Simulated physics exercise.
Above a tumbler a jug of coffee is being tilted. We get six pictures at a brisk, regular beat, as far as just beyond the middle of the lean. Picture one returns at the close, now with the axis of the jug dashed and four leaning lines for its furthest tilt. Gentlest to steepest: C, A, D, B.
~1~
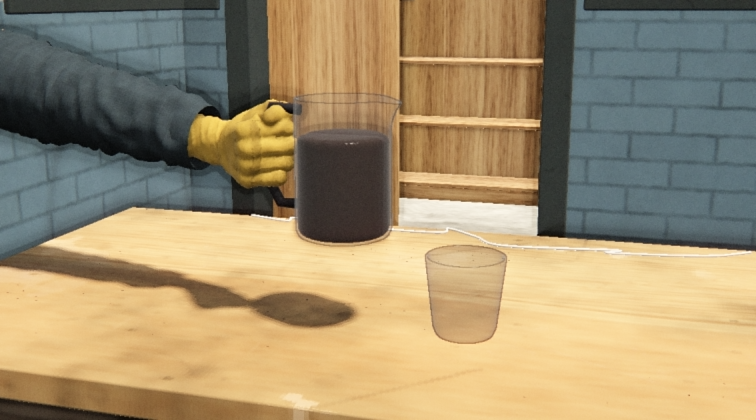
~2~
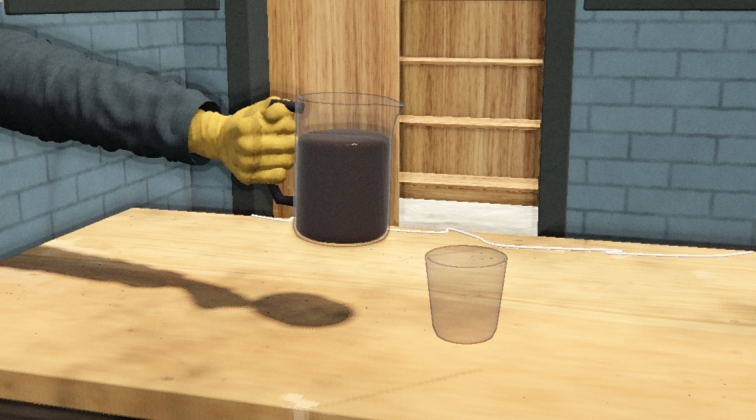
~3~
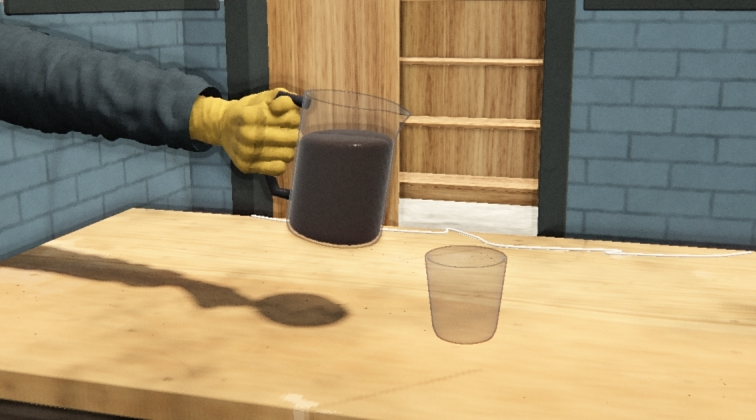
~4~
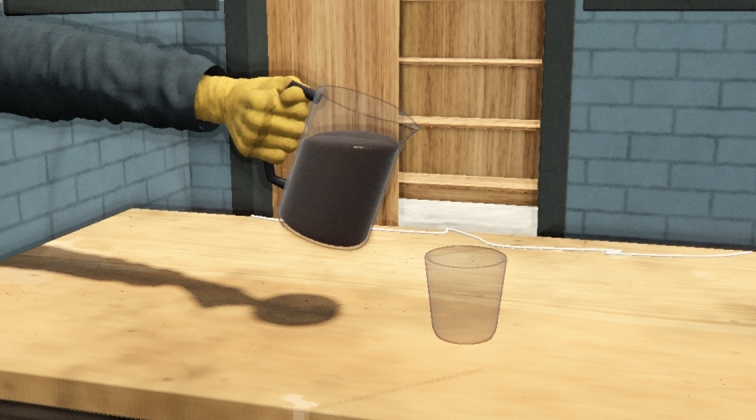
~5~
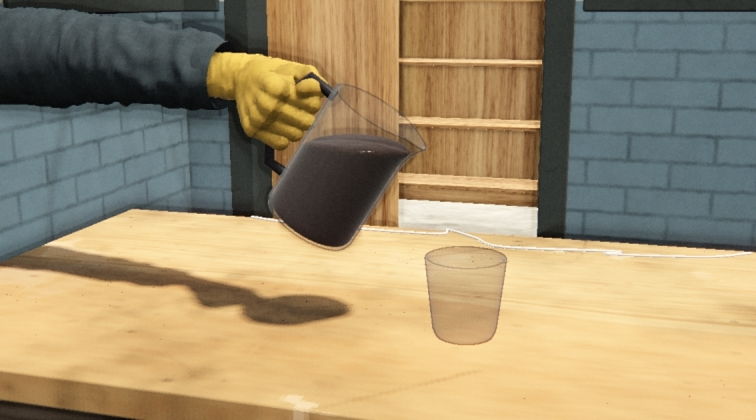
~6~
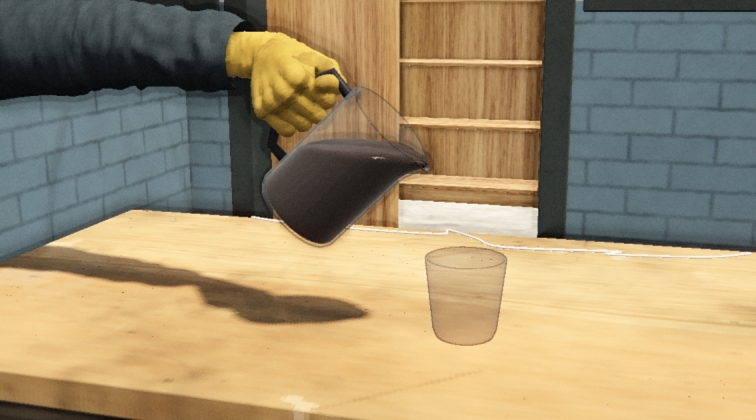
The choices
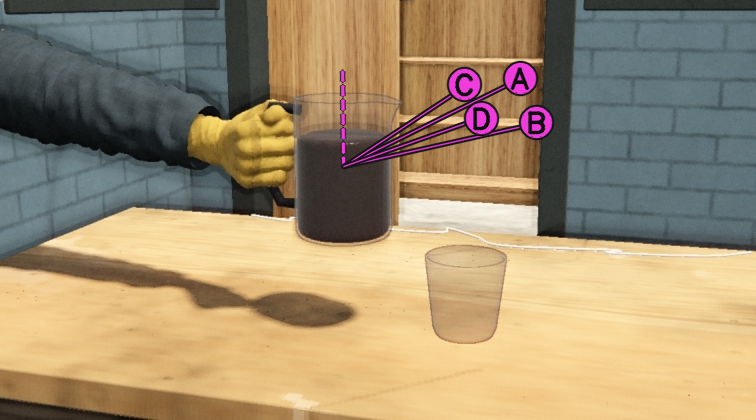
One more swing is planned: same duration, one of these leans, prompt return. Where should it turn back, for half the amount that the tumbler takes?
A.
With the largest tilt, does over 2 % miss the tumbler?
Yes, it does.
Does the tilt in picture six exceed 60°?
No, it does not.
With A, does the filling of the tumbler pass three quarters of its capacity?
No, it does not.
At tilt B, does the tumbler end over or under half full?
Over half.
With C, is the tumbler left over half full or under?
Under half.
On the marked copy, A at (505, 86); B at (520, 127); C at (451, 95); D at (464, 123).
With A, the tumbler ends with about 52 % of what it can hold.
With B, the tumbler ends with about 73 % of what it can hold; 13 % of the coffee is spilt.
With C, the tumbler ends with about 32 % of what it can hold.
With D, the tumbler ends with about 64 % of what it can hold; 6 % of the coffee is spilt.
